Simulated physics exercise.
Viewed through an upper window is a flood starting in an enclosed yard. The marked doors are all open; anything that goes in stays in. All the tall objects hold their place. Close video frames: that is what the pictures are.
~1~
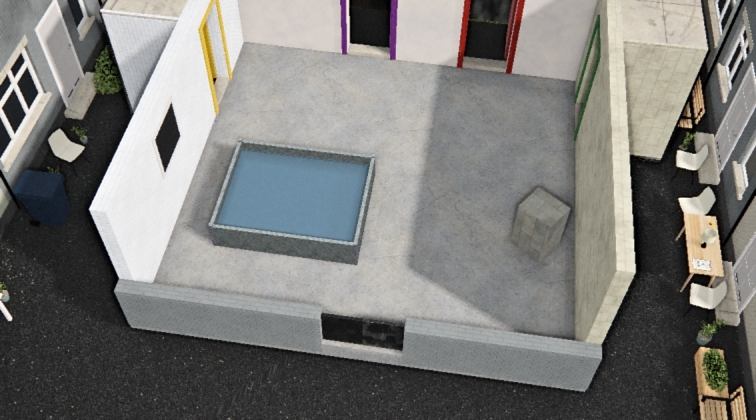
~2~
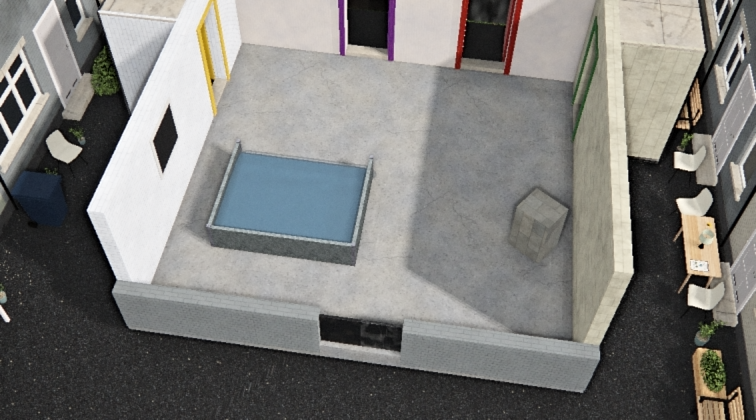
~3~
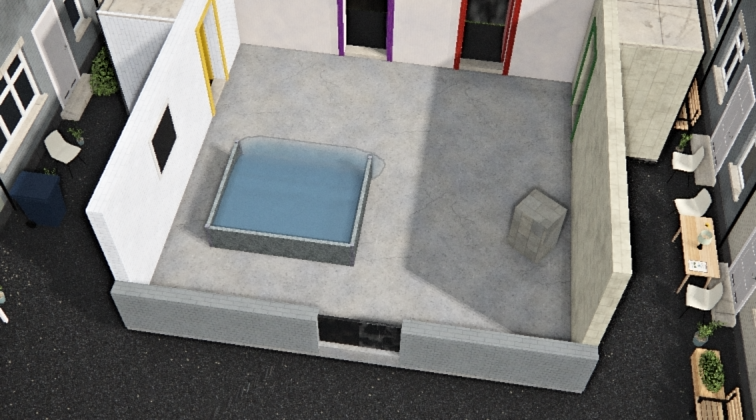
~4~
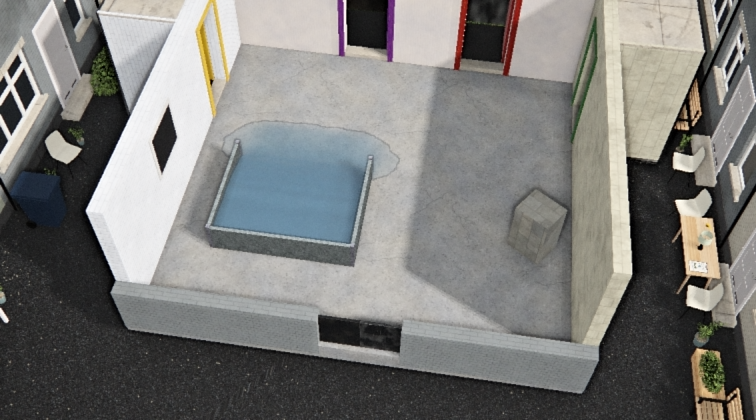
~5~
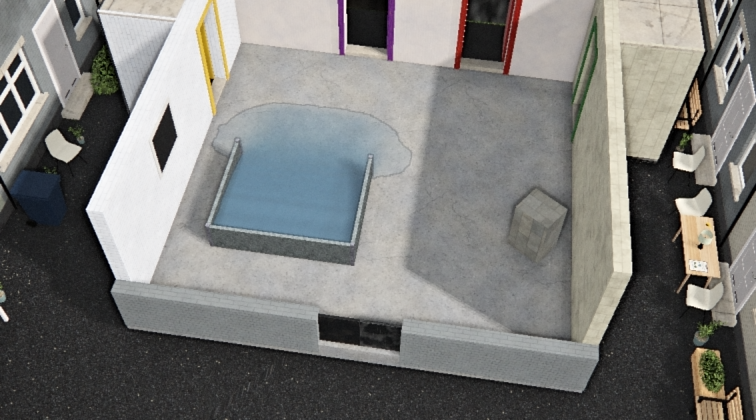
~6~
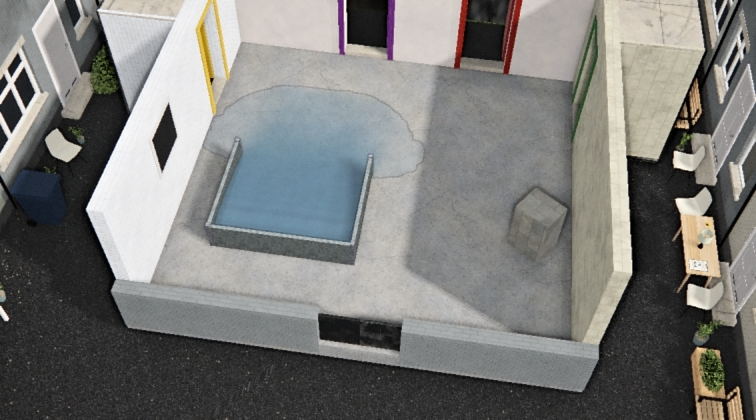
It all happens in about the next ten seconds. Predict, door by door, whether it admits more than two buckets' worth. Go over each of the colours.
At the end, the purple door goes beyond what's allowed there; the yellow door goes beyond what's allowed there; the green door goes beyond what's allowed there; the red door stays inside what's allowed there.
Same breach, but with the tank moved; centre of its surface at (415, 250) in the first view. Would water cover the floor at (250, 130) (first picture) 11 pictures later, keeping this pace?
Untouched.
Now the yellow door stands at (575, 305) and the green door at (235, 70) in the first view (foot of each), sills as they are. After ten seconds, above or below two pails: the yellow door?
Here the yellow door stays short.
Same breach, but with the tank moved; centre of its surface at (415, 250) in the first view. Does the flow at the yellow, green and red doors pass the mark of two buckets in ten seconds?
I'd expect that the yellow one doesn't reach the threshold, the green one surpasses the threshold and the red one surpasses the threshold.
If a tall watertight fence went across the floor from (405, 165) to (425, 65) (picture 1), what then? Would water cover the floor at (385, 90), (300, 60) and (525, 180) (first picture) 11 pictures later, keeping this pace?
Results in order: Swamped / swamped / bone-dry.
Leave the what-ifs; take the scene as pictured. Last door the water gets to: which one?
My answer: The green-painted one.
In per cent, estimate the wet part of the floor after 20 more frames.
I make it 40 per cent.
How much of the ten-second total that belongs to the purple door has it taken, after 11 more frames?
Share at that point: Roughly 35 %.
A moment on, water covers 30 % of the floor; the purple door under two buckets in, the yellow door wet at the sill, nothing in, the green door not reached, the red door not reached.
Next, water covers 35 % of the floor; the purple door over two buckets in, the yellow door under two buckets in, the green door not reached, the red door wet at the sill, nothing in.
Then, water covers 40 % of the floor; the purple door far over two buckets in, the yellow door under two buckets in, the green door not reached, the red door wet at the sill, nothing in.
Later, water covers 60 % of the floor; the purple door far over two buckets in, the yellow door over two buckets in, the green door over two buckets in, the red door wet at the sill, nothing in.
In the end, water covers 85 % of the floor; the purple door far over two buckets in, the yellow door over two buckets in, the green door over two buckets in, the red door wet at the sill, nothing in.
